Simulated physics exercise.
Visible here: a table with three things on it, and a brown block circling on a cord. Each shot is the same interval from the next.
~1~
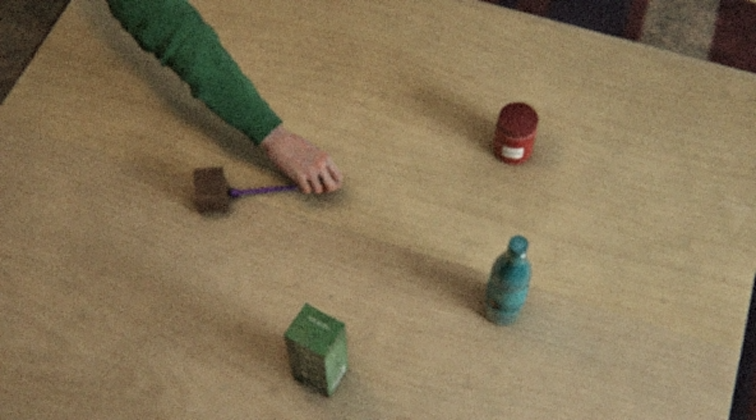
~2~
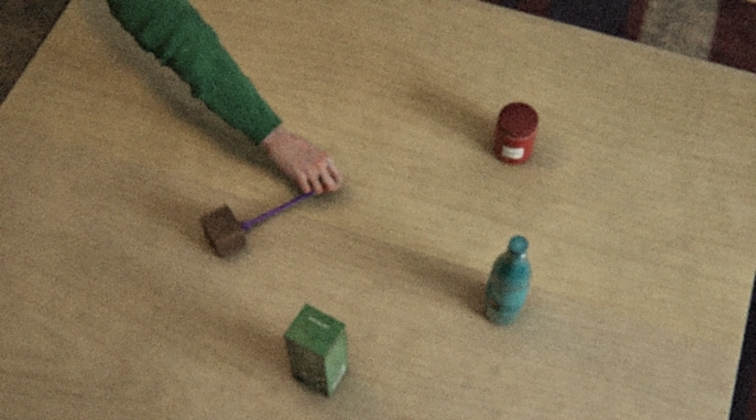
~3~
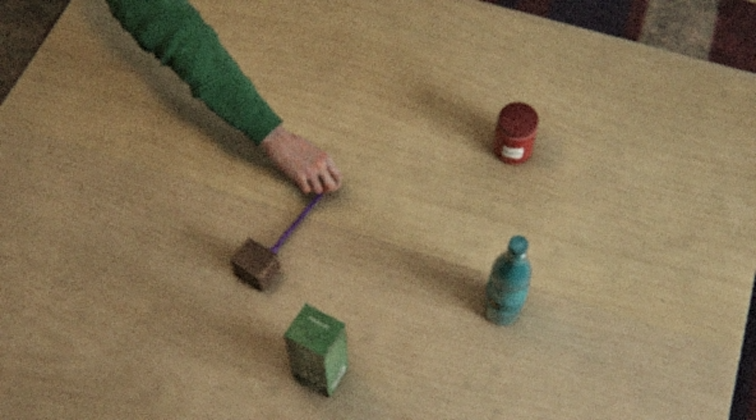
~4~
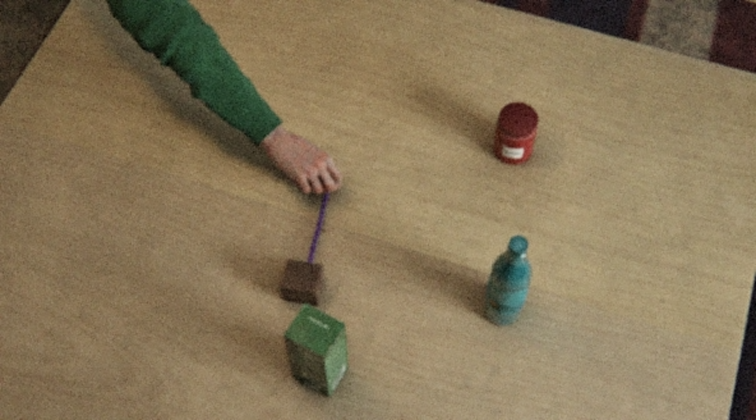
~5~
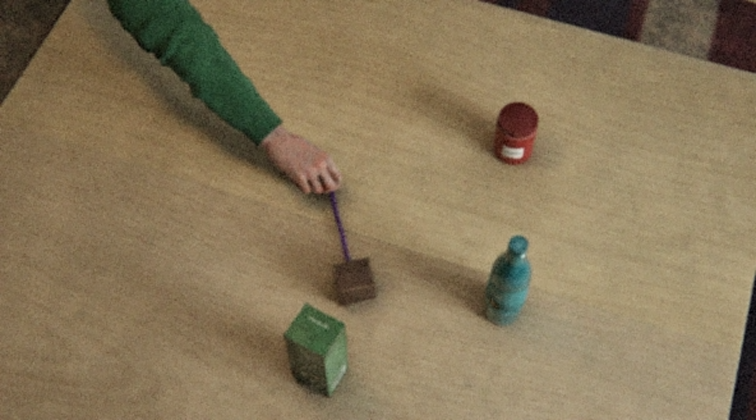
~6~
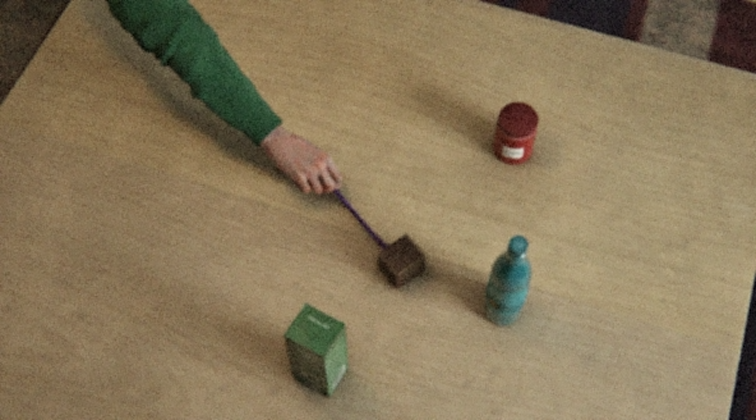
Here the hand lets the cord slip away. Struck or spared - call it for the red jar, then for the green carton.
My call: The red jar struck; the green carton spared.
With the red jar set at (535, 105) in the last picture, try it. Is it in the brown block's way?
Placed so, it is struck.
Then, 0.08 s past the final frame, block near (468, 200).
Then, 0.20 s past the final frame, block near (521, 172); red jar pushed aside.
When it is over, block near (537, 177); red jar pushed aside. The red jar takes the knock and the green carton stays untouched.
